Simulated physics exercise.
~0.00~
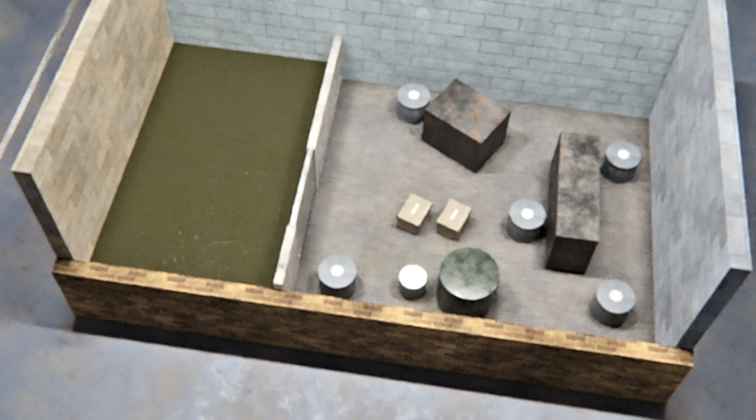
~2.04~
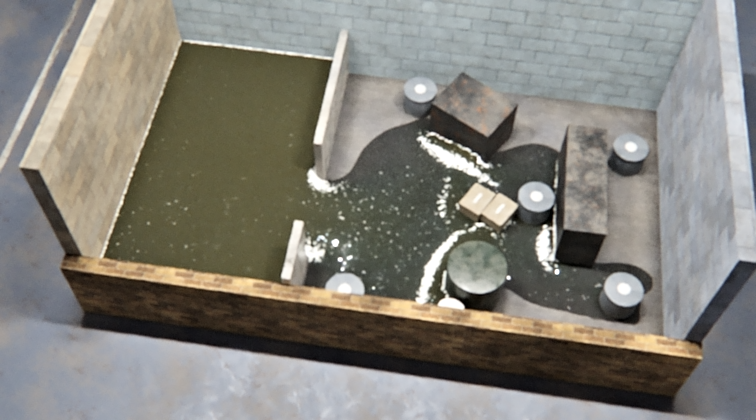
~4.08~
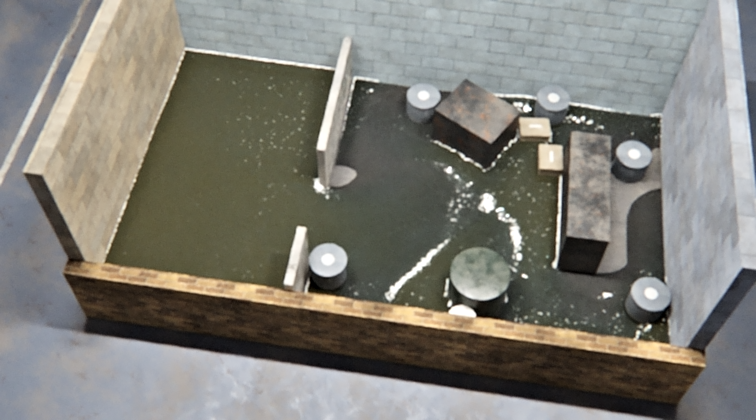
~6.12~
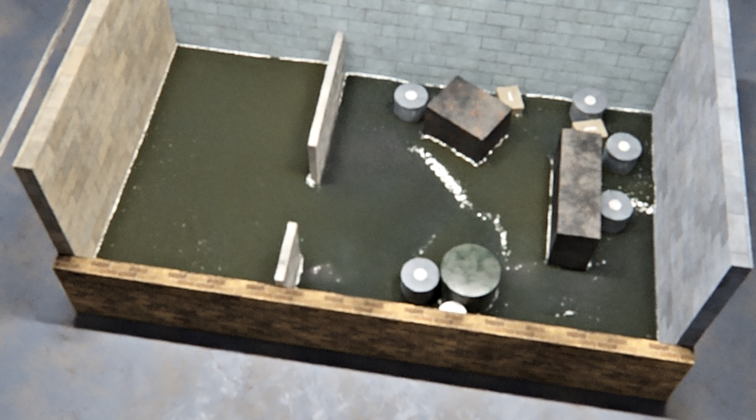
Walled room flooding with murky green water through a gap in its partition, small boxes and grey pails drifting among dark blocks.
